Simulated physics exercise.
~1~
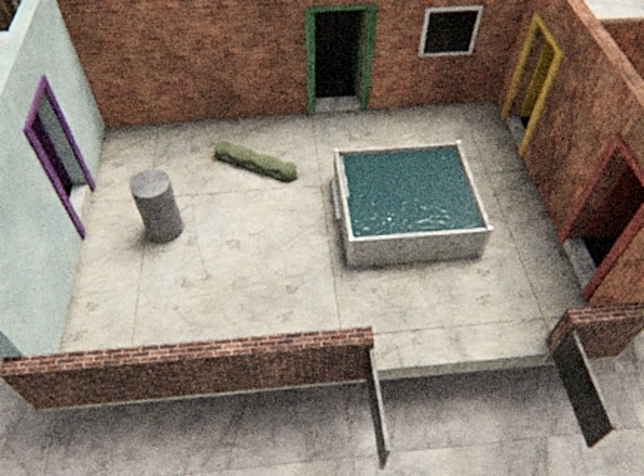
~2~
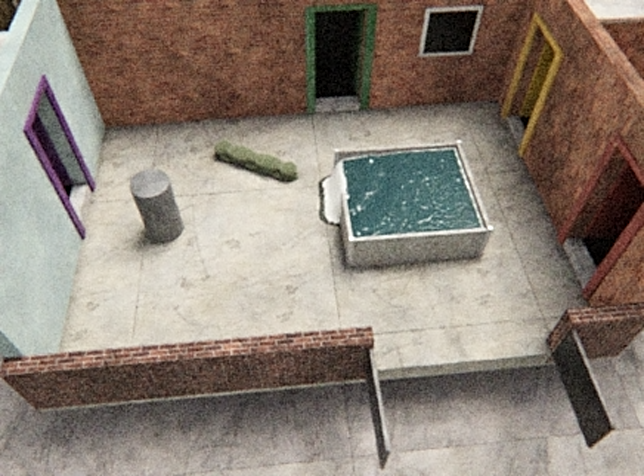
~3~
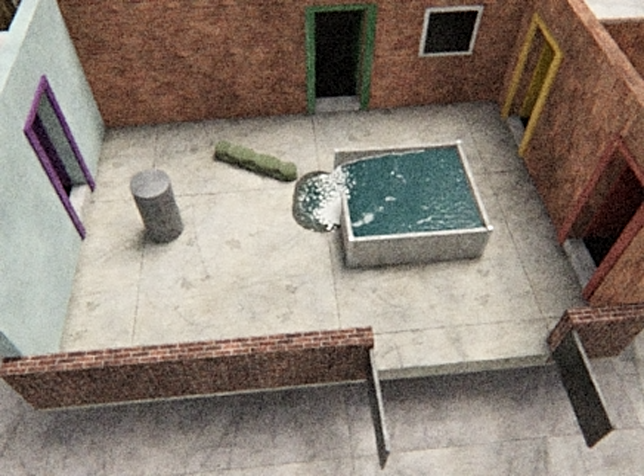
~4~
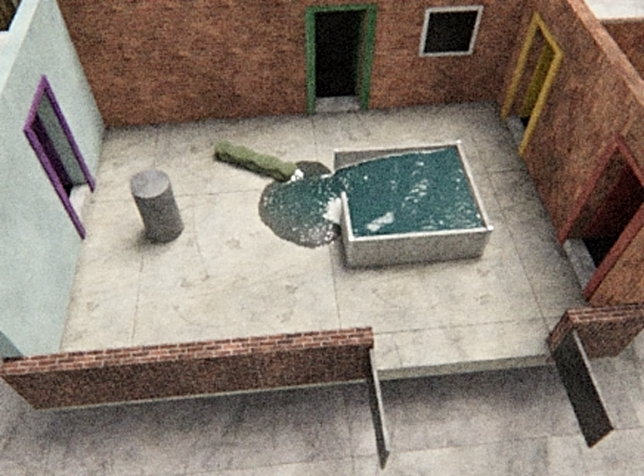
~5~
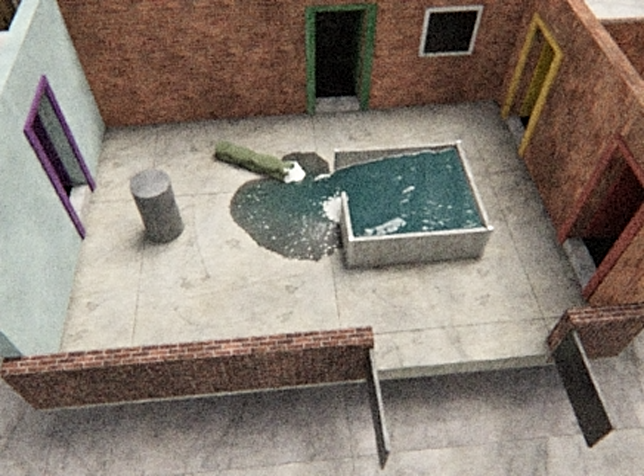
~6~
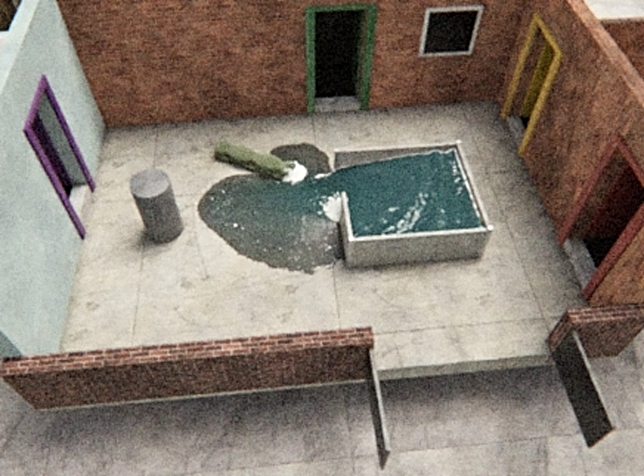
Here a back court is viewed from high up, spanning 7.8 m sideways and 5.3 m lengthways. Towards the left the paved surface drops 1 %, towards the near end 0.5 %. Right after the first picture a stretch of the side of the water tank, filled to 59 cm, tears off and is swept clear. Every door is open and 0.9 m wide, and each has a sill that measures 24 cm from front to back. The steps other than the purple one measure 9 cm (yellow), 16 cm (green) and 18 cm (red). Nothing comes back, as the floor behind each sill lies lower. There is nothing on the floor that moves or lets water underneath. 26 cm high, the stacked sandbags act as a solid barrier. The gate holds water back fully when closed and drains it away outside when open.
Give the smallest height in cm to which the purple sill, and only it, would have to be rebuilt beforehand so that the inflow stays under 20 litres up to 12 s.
Roughly 14 cm.
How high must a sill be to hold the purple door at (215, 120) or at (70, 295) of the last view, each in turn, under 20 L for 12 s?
About 7.0 and 11.5 cm.
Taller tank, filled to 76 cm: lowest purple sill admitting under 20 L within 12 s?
You'd need a step of close to 19 cm.
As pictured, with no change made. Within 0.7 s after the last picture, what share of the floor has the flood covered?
About 25 per cent.
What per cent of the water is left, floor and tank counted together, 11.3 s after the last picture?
Around 98 percent is still there.
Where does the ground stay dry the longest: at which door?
Door: Red.
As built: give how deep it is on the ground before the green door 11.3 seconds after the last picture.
Some 4.0 centimetres.
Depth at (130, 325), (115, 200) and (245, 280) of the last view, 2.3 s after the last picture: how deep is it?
Roughly 5, 7 and 1 cm, in turn.
Then, 0.7 s after the last picture water covers 25 % of the floor, deepest (38 cm) near (298, 182); 3 cm at the purple door, 0 litres in over its 24 cm sill.
Then, 2.3 s after the last picture water covers 45 % of the floor, deepest (30 cm) near (53, 384); 15 cm at the purple door, 0 litres in over its 24 cm sill.
Then, 11.3 s after the last picture water covers 95 % of the floor, deepest (11 cm) near (53, 384); 9 cm at the purple door, 0 litres in over its 24 cm sill.
At the purple door as built, the water peaked near 16 cm, 1.9 s after the last picture.
With a sill of 11.5 cm, 46 litres would have come in within the 12 s; with 15.5 cm, 10 litres. So under 20 litres takes about 14 cm.
